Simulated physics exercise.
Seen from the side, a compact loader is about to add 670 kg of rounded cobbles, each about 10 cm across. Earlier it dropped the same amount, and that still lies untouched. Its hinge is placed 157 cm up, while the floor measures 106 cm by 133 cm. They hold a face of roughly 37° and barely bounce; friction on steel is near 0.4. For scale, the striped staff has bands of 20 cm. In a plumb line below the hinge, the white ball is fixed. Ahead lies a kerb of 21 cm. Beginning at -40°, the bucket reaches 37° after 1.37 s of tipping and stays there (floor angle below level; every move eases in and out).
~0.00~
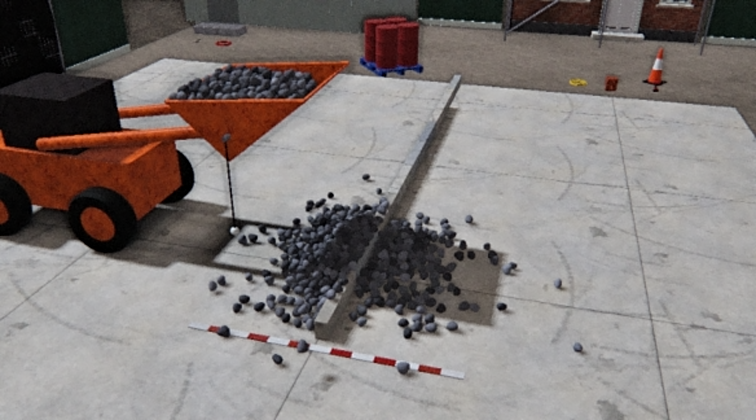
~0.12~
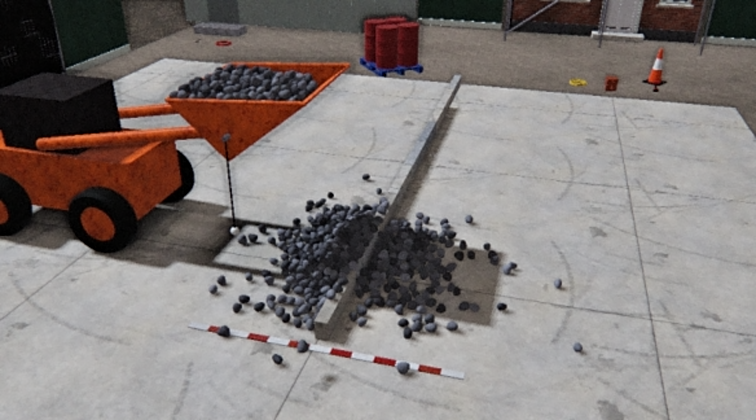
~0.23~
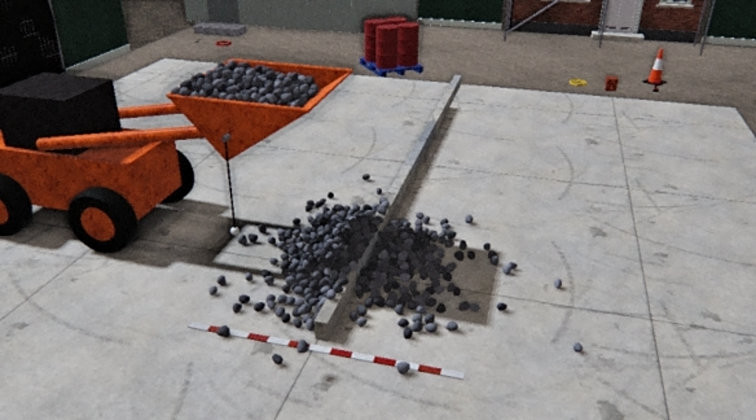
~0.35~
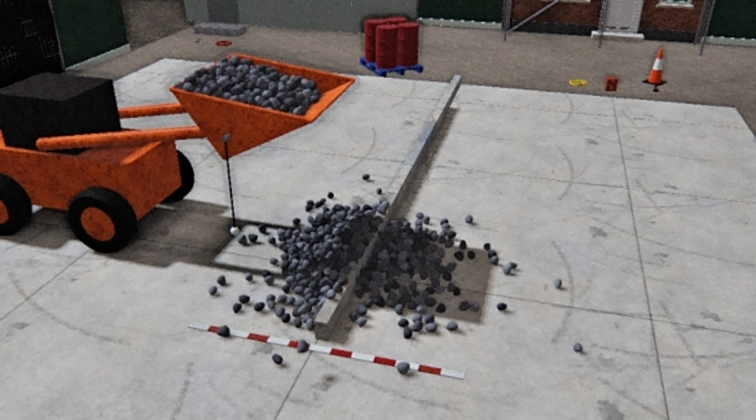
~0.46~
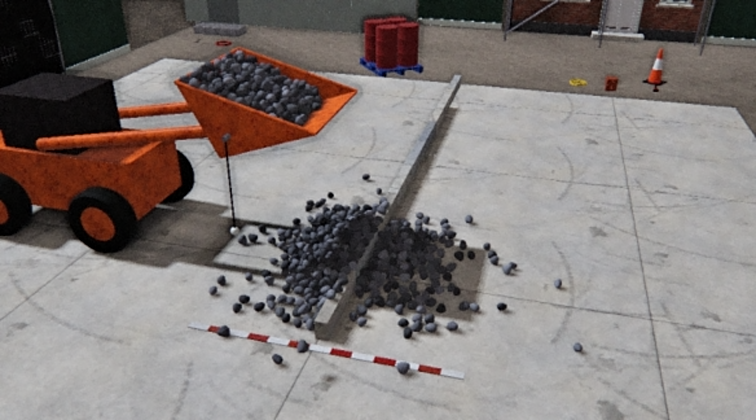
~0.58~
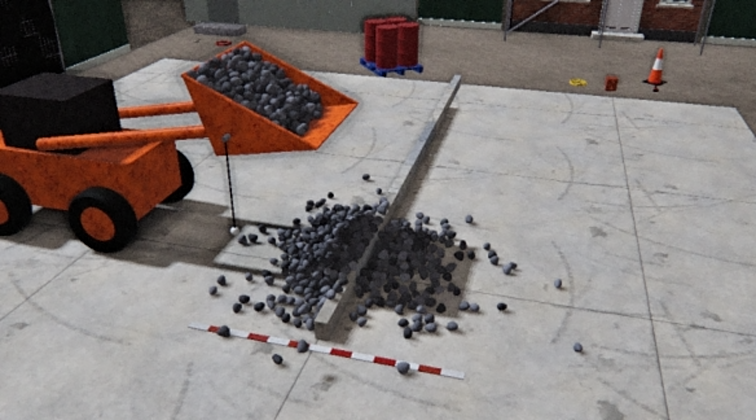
Orange loader's raised bucket of grey cobbles slowly tilting its lip downward above a scattered stone pile straddling a low kerb.
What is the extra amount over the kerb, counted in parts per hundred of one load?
Close to 53 parts in a hundred.
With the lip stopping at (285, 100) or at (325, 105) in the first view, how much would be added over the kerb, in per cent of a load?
First place: Roughly 30 %; second place: Roughly 80 %.
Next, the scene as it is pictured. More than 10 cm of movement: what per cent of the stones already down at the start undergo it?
I'd say roughly 20 per cent of them.
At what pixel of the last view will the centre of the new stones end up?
Roughly at pixel (368, 247).
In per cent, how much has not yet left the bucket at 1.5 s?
It holds some 55 percent.
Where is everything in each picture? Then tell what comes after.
In the first picture, the bucket is at -40°, its lip at (304, 102); the top of the load is at (262, 74). The earlier load is highest near (353, 238), 30 cm above ground level, 67 % on this side of the kerb, 34 % over the kerb.
The second picture shows lip at (306, 104), floor tilted -38°, highest stones at (255, 73); the stones move at 0.1 m/s on average.
The third picture shows lip at (309, 111), floor tilted -34°, highest stones at (238, 71); the stones move at 0.2 m/s on average.
The fourth picture shows lip at (313, 121), floor tilted -28°, highest stones at (229, 66); the stones move at 0.3 m/s on average.
The fifth picture shows lip at (316, 134), floor tilted -19°, highest stones at (231, 60); the stones move at 0.4 m/s on average.
In the sixth picture, the bucket is at -10°, its lip at (317, 149); the top of the load is at (237, 56); the stones move at 0.4 m/s on average.
After 1.0 s the floor is at 25°; in per cent of one load, 100 in the bucket, 67 on this side of the kerb, 34 over the kerb; the foremost stones are at (514, 285).
After 1.5 s the floor is at 37°; in per cent of one load, 54 in the bucket, 111 on this side of the kerb, 35 over the kerb; the foremost stones are at (514, 285).
After 1.8 s the floor is at 37°; in per cent of one load, 13 in the bucket, 129 on this side of the kerb, 59 over the kerb; the foremost stones are at (514, 285).
After 4.7 s the floor is at 37°; in per cent of one load, 0 in the bucket, 114 on this side of the kerb, 87 over the kerb; the foremost stones are at (531, 280). Net gain over the kerb, 53.
